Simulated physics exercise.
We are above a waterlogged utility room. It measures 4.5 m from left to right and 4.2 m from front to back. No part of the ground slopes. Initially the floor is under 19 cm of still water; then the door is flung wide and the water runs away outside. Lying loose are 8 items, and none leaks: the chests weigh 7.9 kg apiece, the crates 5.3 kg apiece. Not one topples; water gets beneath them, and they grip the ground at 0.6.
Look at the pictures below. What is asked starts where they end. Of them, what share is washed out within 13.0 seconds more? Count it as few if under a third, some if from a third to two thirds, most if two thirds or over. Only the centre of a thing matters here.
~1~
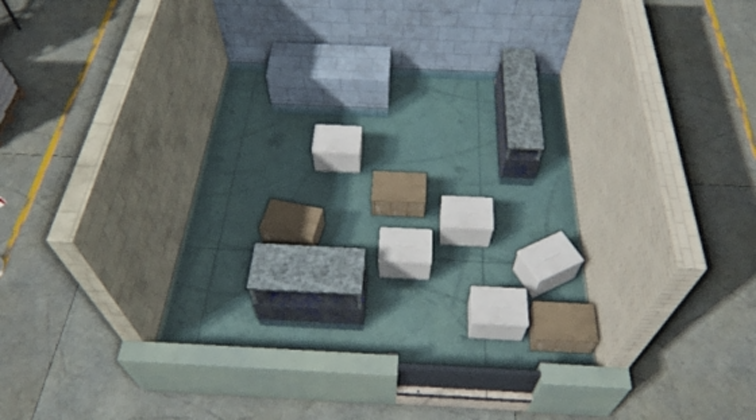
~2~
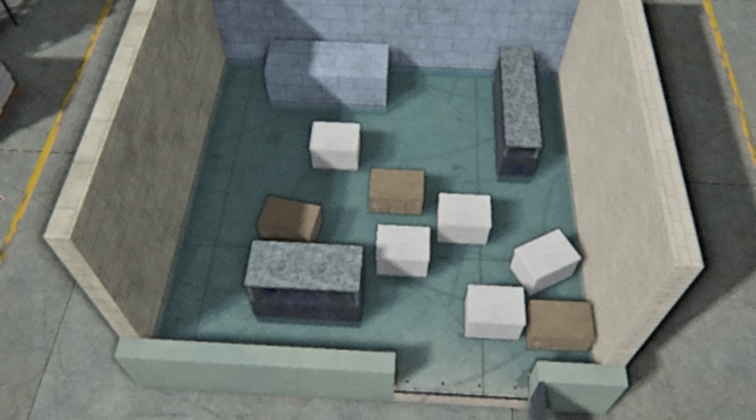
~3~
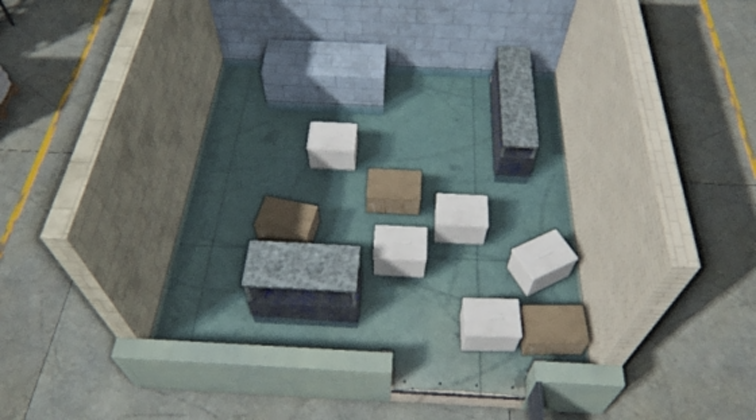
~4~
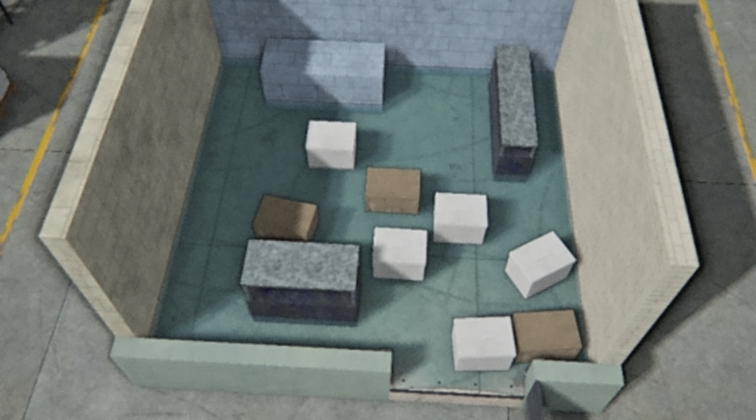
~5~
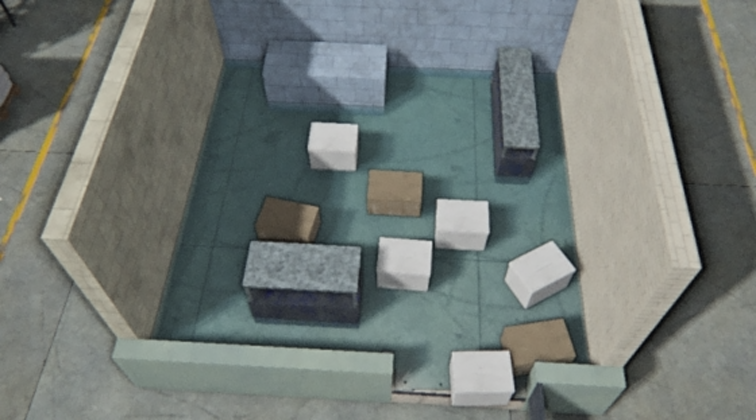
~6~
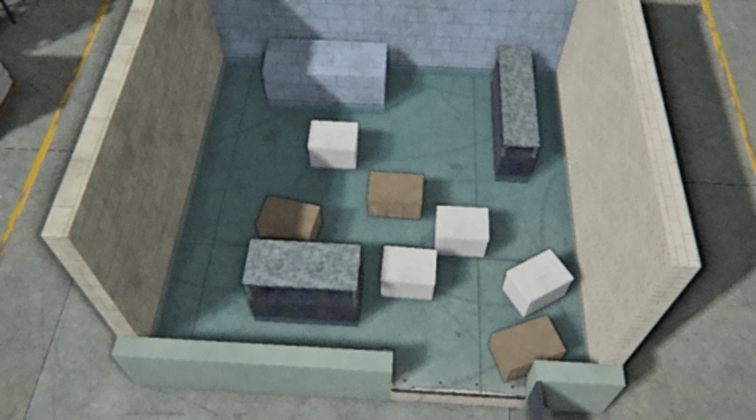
Most.
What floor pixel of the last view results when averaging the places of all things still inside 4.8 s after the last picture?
They're centred close to (391, 251).
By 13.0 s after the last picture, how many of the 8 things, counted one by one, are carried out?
That comes to 7 in all.
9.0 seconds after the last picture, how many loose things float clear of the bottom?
My tally comes to 2.
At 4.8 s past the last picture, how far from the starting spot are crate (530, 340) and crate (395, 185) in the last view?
The first one: Gone out. The second one: 140 cm.
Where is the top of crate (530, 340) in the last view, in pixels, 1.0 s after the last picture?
Close to pixel (505, 381).
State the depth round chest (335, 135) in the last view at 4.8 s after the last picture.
Depth: Near 14 cm.
Then, 1.0 s after the last picture 1 of 8 are out; 7 afloat.
Then, 4.8 s after the last picture 5 of 8 are out; 3 afloat.
Then, 9.0 s after the last picture 6 of 8 are out; 2 afloat.
Then, 13.0 s after the last picture 7 of 8 are out; 1 afloat.
